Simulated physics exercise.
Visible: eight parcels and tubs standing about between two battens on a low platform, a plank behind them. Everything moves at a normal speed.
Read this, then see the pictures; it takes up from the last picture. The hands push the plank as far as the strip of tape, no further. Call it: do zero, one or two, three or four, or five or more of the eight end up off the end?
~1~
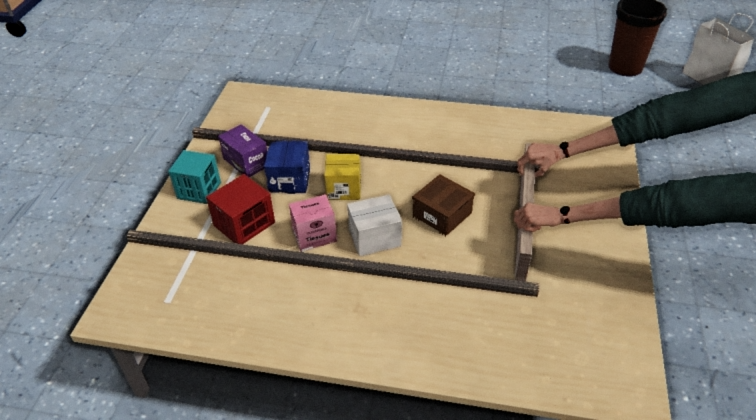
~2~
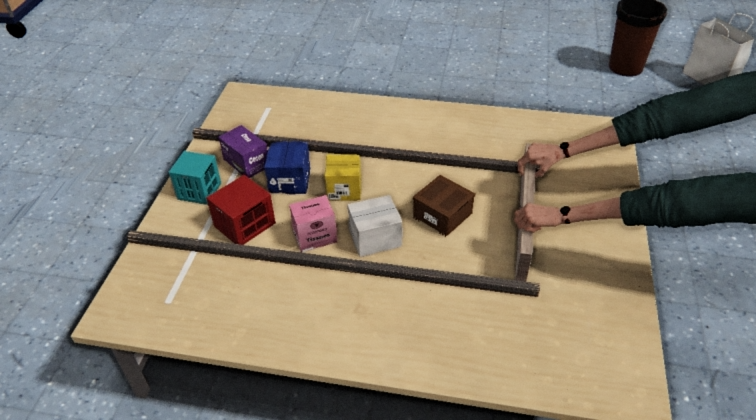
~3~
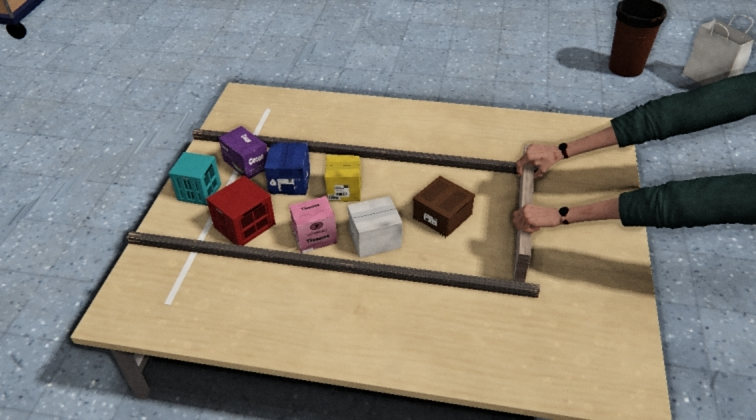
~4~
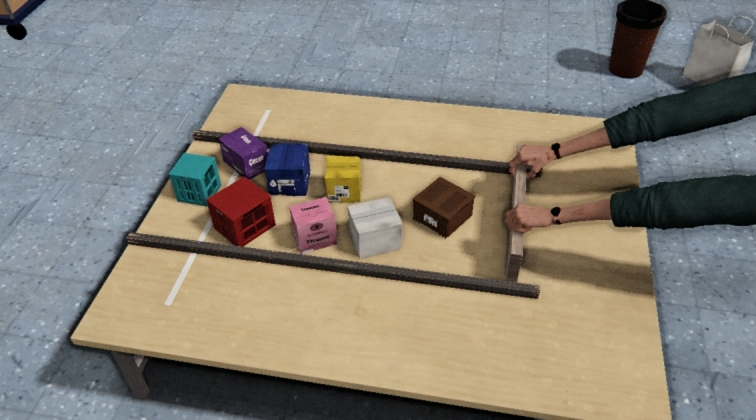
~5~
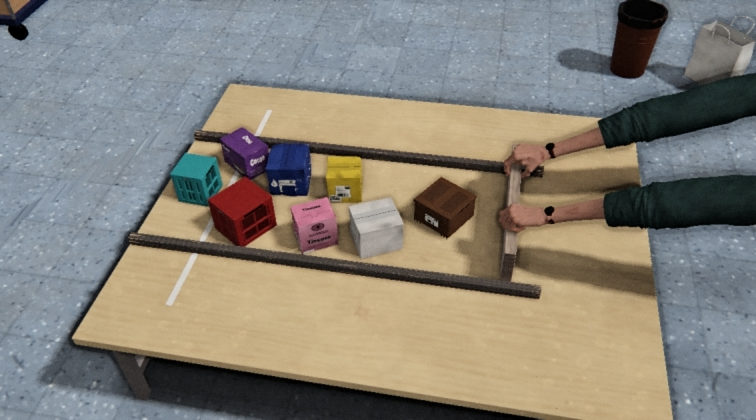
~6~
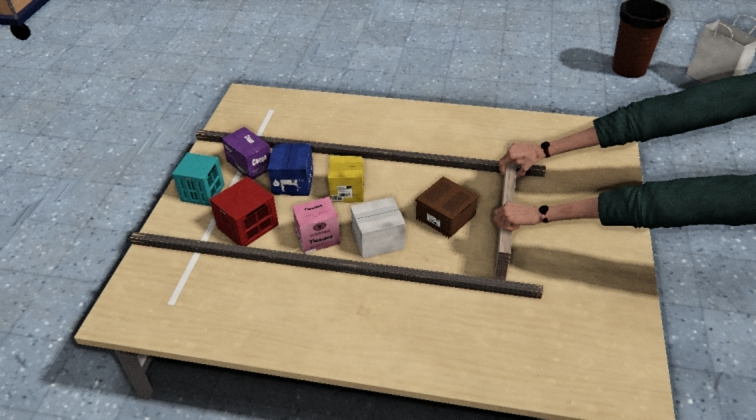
Three or four end up off it.
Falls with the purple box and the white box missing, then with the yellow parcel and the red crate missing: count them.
Tally of falls: 0 for the first try, 1 for the second.
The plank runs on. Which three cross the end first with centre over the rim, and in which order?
Purple box, turquoise crate, blue parcel.
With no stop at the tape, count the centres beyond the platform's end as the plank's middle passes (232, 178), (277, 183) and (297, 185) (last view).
Per position: 3 / 1 / 1.
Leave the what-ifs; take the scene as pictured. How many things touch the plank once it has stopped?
That makes 2.
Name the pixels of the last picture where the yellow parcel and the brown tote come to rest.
The first near (181, 158), the second near (211, 173).
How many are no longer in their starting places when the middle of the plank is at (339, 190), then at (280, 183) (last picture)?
The count reaches 7 first and 8 second.
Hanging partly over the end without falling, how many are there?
I count 3 overhanging.
Soon after, none off yet; turquoise crate at rest near (199, 179); purple box at rest near (248, 153); red crate at rest near (245, 212).
Then, none off yet; turquoise crate at rest near (199, 179); purple box moved about its own width near (223, 150); red crate moved a little near (235, 208).
Further on, one off so far; turquoise crate moved about its own width near (164, 178); purple box falling near (164, 164); red crate moved about its own width near (200, 193).
At rest, the number that fall off is three or four; fallen, blue parcel, purple box and turquoise crate.
